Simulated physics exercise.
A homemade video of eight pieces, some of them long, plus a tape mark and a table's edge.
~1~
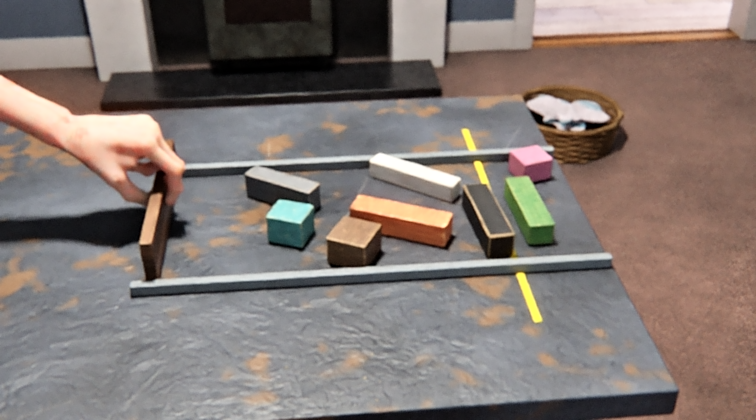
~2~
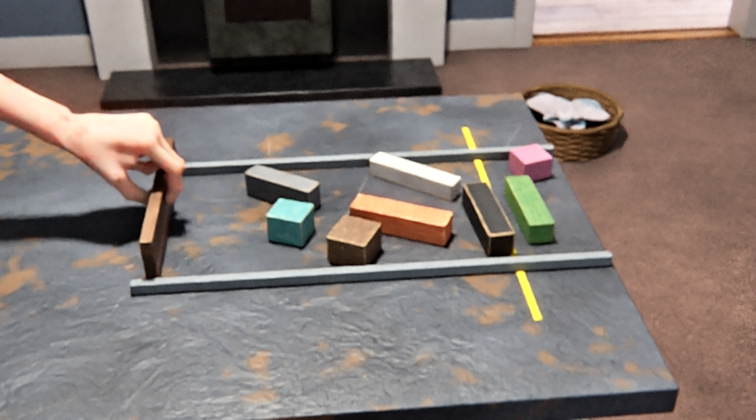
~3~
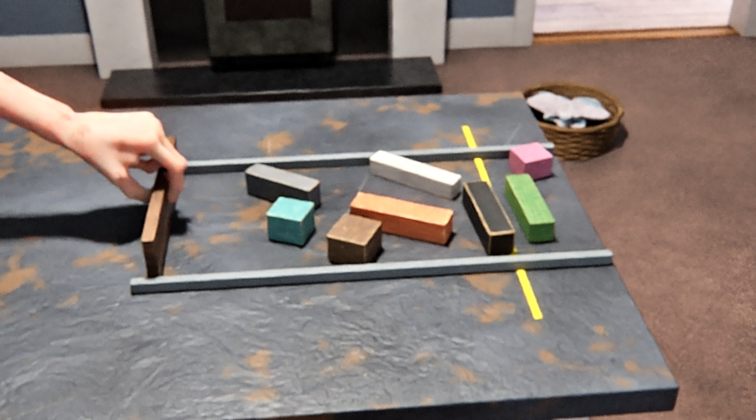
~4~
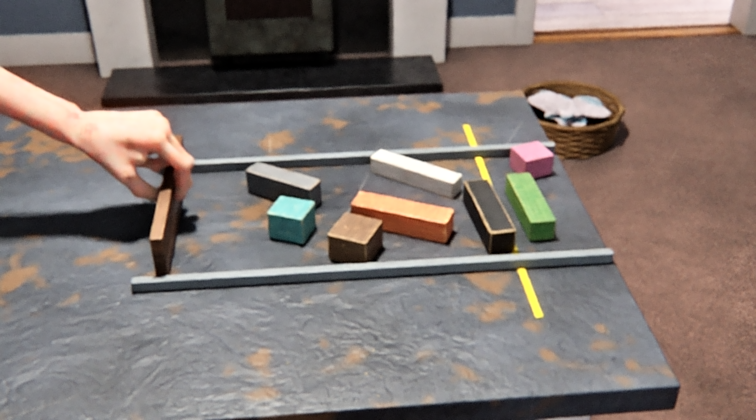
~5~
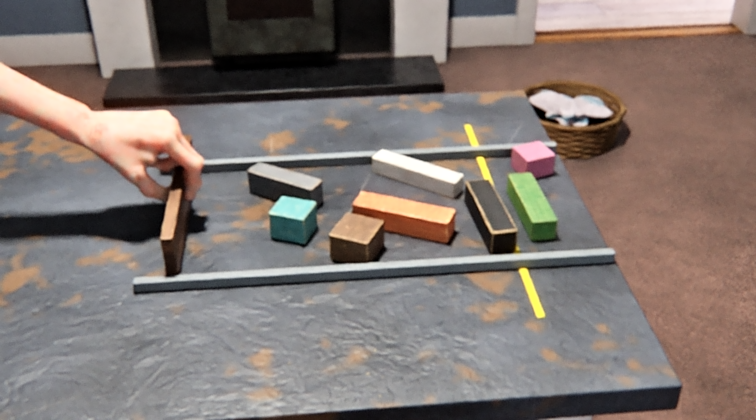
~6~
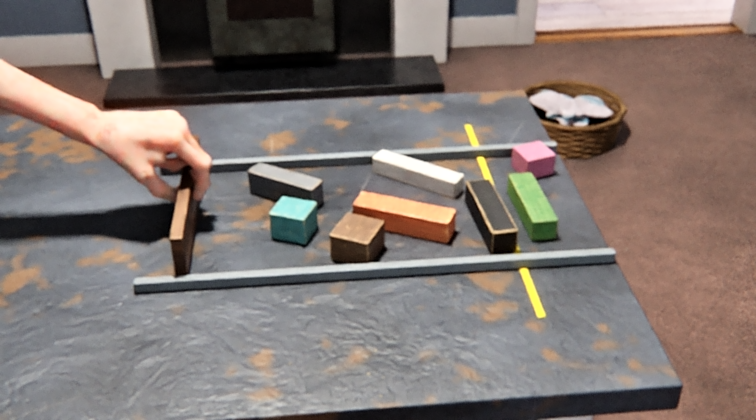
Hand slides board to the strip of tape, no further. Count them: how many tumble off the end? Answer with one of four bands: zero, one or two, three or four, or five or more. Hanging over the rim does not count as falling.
One or two.
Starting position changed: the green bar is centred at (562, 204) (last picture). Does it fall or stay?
So it drops, then.
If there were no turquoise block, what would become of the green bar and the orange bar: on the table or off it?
The green bar is gone, the orange bar is still there.
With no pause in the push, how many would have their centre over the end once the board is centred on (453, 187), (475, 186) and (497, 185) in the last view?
Going through the three places, I get 0, 0 and 1.
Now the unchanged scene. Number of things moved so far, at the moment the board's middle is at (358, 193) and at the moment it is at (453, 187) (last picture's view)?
It comes to 5 for the first spot, 7 for the other.
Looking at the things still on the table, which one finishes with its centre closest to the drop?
Black stick.
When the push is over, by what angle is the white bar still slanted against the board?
It measures close to 35 degrees.
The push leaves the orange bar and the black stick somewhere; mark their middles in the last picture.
The orange bar ends up near (558, 212), and the black stick near (588, 214).
Soon after, none off yet; pink block at rest near (533, 160); green bar at rest near (531, 205); black stick at rest near (490, 215).
Then, none off yet; pink block at rest near (533, 160); green bar at rest near (531, 205); black stick at rest near (502, 215).
Further on, none off yet; pink block at rest near (533, 160); green bar moved a little near (559, 204); black stick moved a little near (542, 218).
At rest, the number that fall off is one or two; fallen, green bar.
